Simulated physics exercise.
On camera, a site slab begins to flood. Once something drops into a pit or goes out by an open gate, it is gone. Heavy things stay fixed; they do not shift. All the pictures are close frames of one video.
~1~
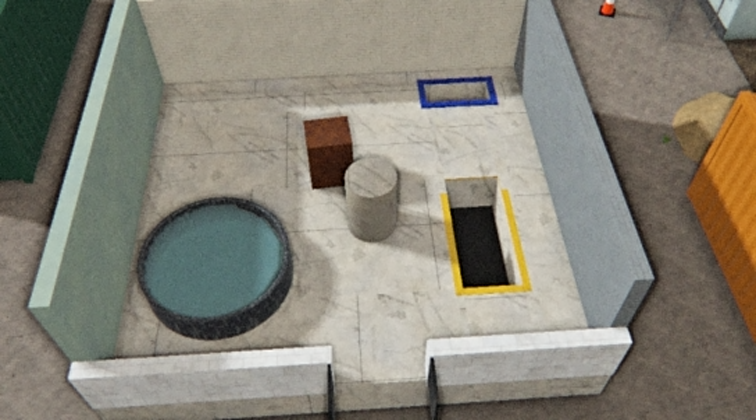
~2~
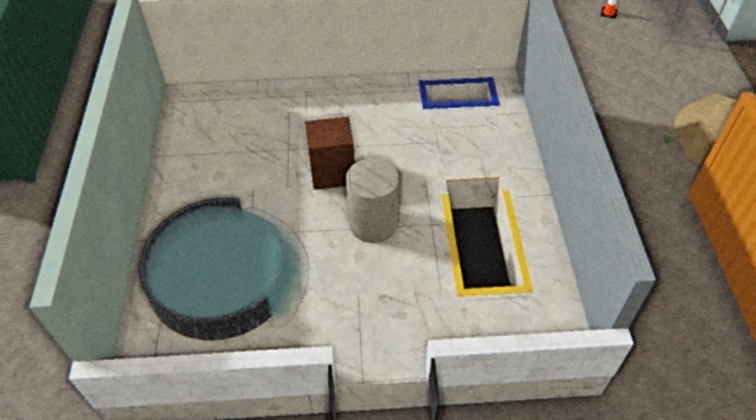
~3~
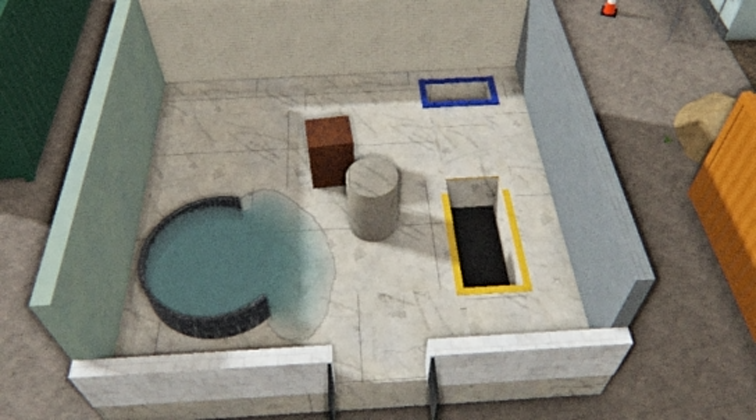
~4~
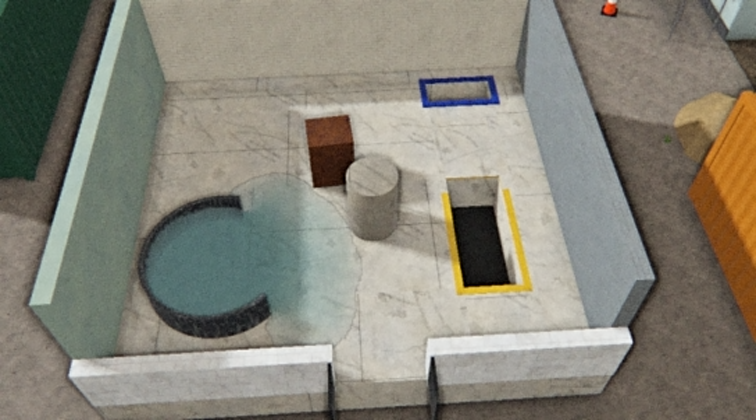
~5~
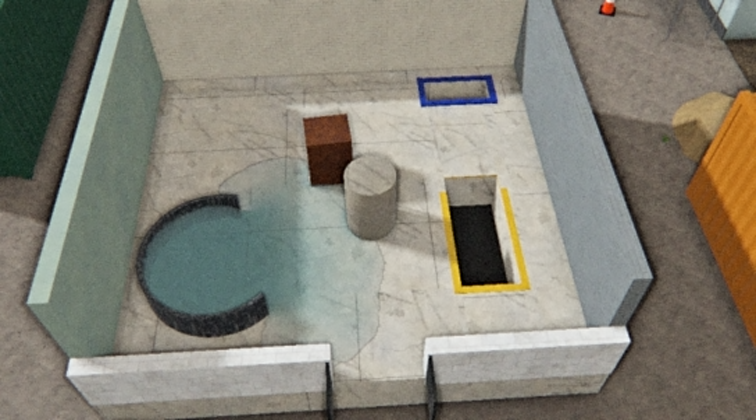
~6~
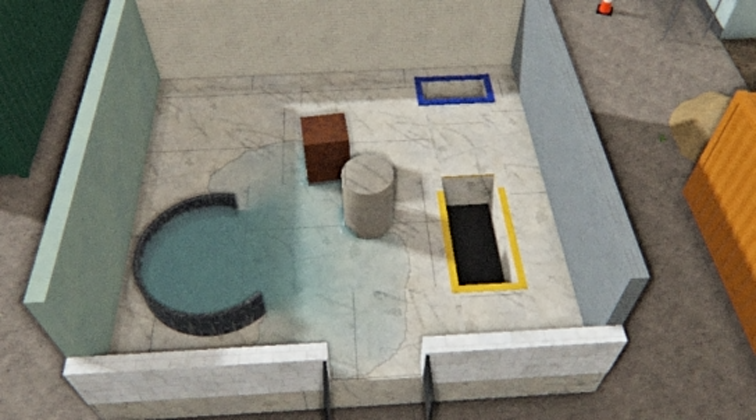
Teal water sits still in a round, dark-rimmed pool at the left of a pale walled slab, seen from high above. A reddish-brown block and a grey cylinder stand near the middle, with a yellow-edged pit to the right and a blue-edged recess behind. The pool's right side opens and water spreads rightward in a thin sheet, reaching around the cylinder's base, while the view shifts very slightly.
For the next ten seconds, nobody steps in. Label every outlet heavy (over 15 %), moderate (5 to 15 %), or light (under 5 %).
Labels: Gate - moderate, blue pit - light, yellow pit - heavy.
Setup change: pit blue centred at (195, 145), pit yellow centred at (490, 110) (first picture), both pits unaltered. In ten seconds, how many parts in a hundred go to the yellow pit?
Share, yellow pit, approx.: 20 in a hundred.
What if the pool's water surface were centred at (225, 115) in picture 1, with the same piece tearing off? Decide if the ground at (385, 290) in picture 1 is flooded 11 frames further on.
Untouched.
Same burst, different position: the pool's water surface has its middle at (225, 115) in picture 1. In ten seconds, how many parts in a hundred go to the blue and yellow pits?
In per cent: Blue 20, yellow 30.
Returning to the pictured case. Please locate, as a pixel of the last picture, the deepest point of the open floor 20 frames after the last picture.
That would be (569, 352).
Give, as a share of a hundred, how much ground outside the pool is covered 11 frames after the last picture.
Around 50 percent of it.
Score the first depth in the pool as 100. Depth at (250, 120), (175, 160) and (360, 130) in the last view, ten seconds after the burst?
The three come to some 6, 4 and 6 per cent respectively.
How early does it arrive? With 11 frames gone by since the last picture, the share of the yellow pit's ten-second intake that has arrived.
Approximately 20 in a hundred, I reckon.
A moment on, water covers 35 % of the floor; the gate 1 %, the blue pit 0 %, the yellow pit 1 %.
Next, water covers 50 % of the floor; the gate 3 %, the blue pit 0 %, the yellow pit 7 %.
Then, water covers 60 % of the floor; the gate 4 %, the blue pit 0 %, the yellow pit 16 %.
Later, water covers 70 % of the floor; the gate 7 %, the blue pit 0 %, the yellow pit 26 %.
In the end, water covers 85 % of the floor; the gate 10 %, the blue pit 0 %, the yellow pit 36 %.
